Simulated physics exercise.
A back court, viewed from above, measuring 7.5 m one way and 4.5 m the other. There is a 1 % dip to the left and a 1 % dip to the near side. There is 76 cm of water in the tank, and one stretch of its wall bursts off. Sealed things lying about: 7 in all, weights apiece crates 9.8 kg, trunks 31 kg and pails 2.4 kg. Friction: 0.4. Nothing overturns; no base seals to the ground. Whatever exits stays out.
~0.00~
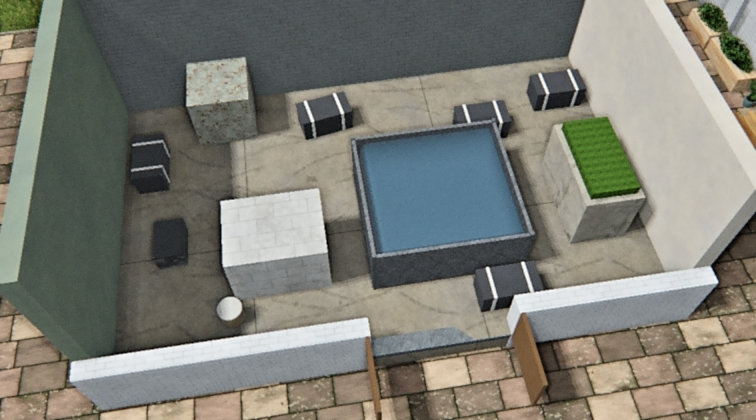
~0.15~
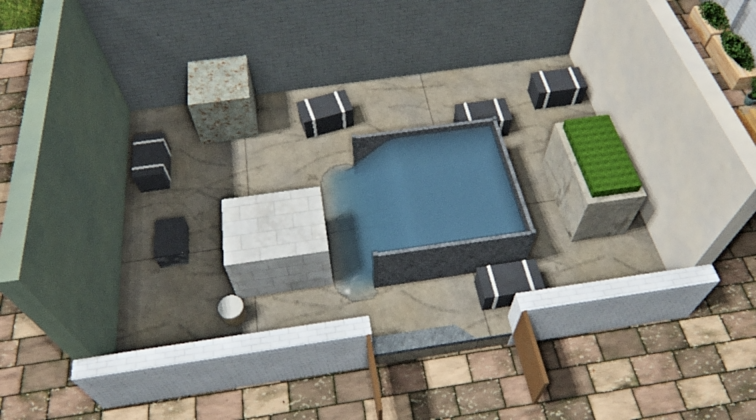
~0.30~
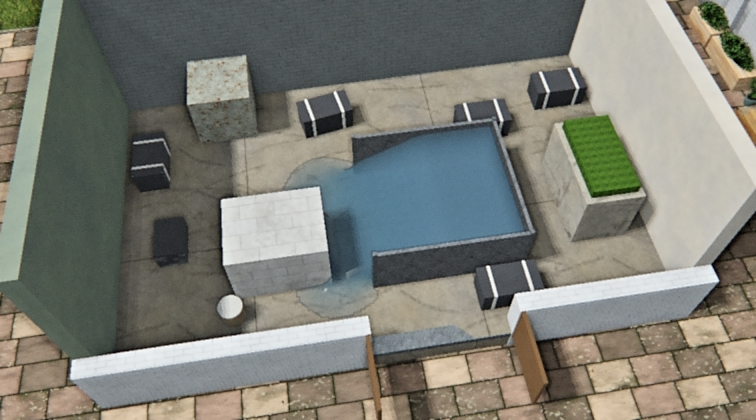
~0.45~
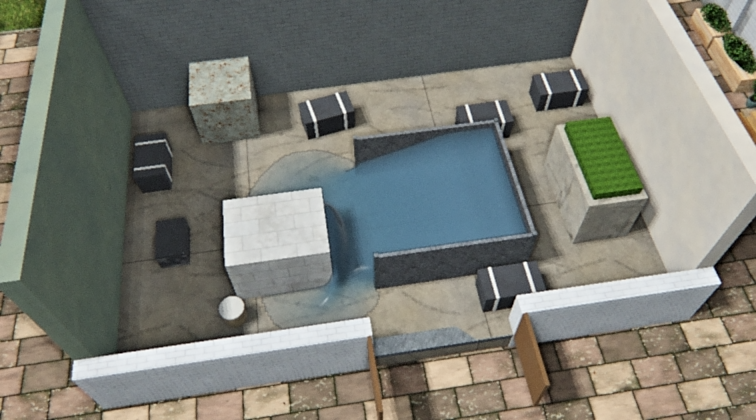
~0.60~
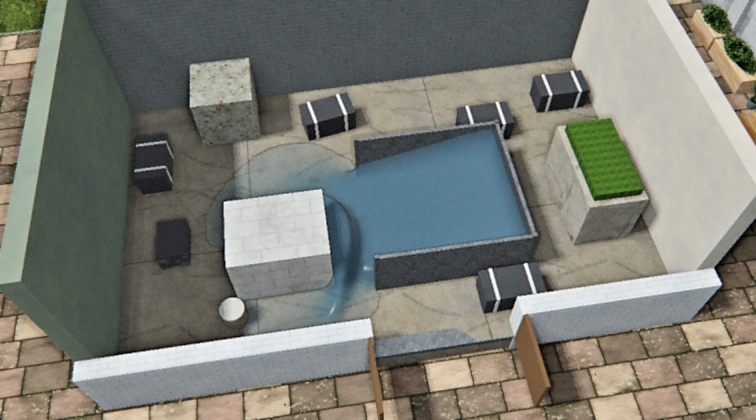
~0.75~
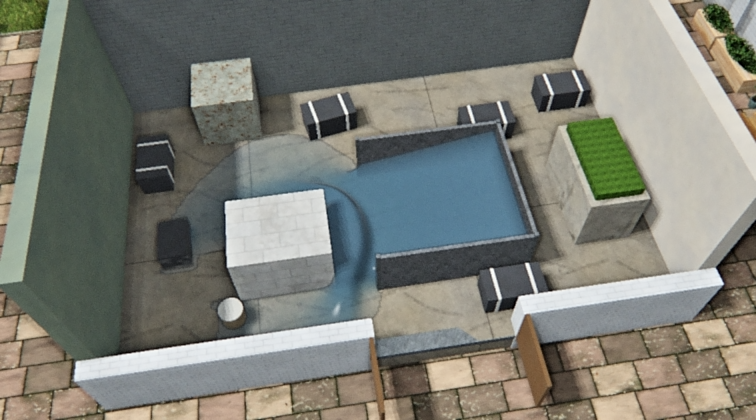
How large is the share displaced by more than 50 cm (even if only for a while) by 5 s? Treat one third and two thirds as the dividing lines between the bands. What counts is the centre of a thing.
The count will reach a third but not two thirds.
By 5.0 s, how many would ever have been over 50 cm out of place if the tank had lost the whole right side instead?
That would give 5.
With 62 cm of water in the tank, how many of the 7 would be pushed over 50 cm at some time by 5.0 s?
Then it comes to 3.
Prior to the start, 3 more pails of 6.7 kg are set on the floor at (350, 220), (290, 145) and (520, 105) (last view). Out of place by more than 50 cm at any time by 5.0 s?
Reading them off in order: Clears the mark, clears the mark, not beyond.
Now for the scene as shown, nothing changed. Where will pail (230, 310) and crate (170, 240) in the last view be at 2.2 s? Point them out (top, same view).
Somewhere around (173, 268) and (135, 277).
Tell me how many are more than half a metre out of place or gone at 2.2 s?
I make it 2 by then.
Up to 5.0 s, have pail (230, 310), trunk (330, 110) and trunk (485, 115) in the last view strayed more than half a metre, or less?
Listed in sequence: Higher; higher; lower for the last.
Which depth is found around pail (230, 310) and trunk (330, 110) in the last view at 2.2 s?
First roughly 10 cm, second roughly 6 cm.
After 1.1 s 0 of 7 are over 50 cm from their spots; 0 afloat.
After 2.2 s 2 of 7 are over 50 cm from their spots; 3 afloat.
After 3.5 s 3 of 7 are over 50 cm from their spots; 3 afloat.
After 5.0 s 4 of 7 are over 50 cm from their spots, and 4 have been at some point; 3 afloat.
